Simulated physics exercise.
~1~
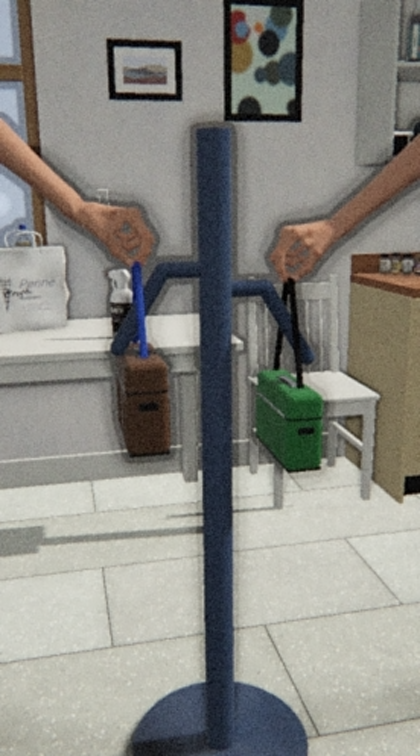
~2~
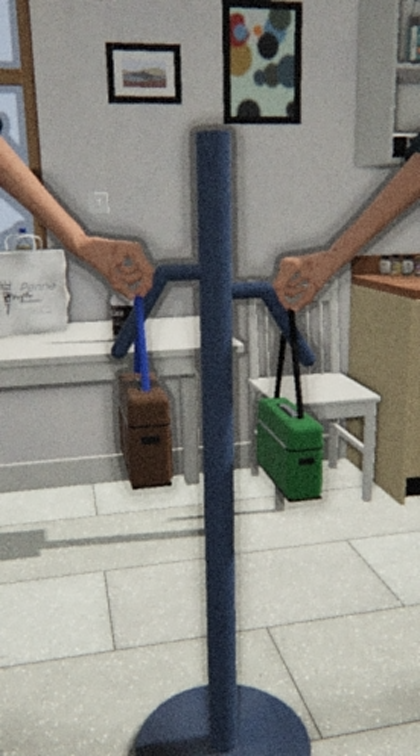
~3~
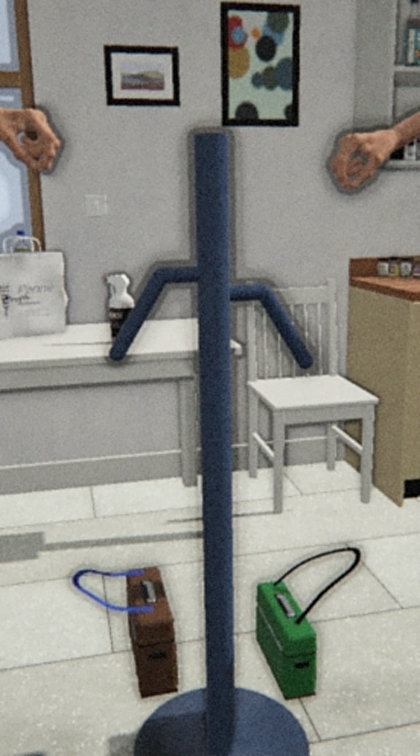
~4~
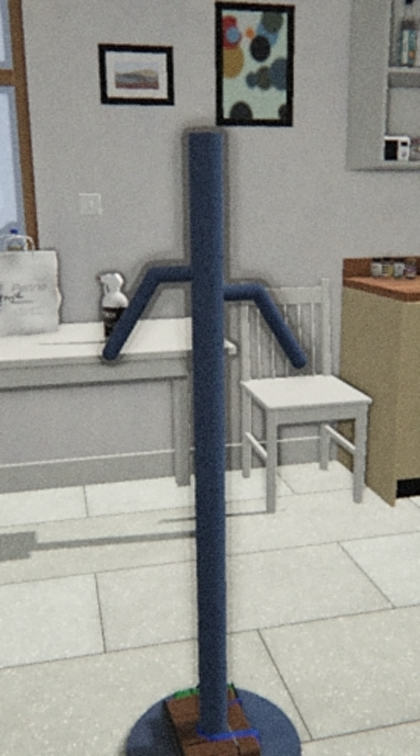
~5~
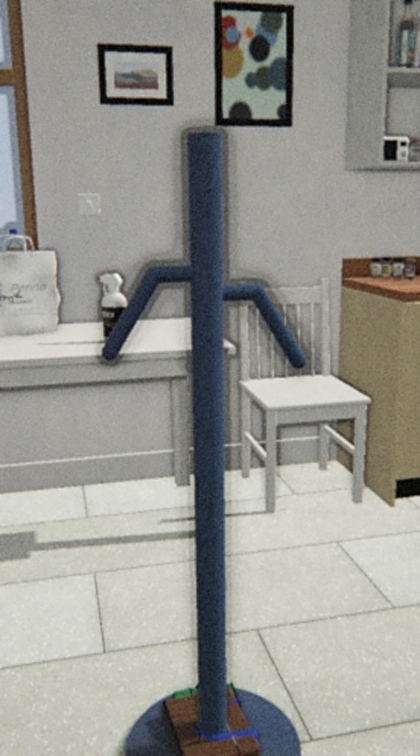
A dark blue stand with a downward-bent peg on each side rises from a round base on a pale tiled floor, seen from the front by a slightly swaying camera. Behind it are a white table with a bag, a white chair and framed art on a grey wall. Two hands hold a brown case by a blue strap on the left and a green case by a black strap on the right, lowering both beside the pegs. The hands let go and draw back as the cases drop upright to the floor. Finally, both lie still on their sides at the stand's base, the green one mostly hidden, the pegs empty.
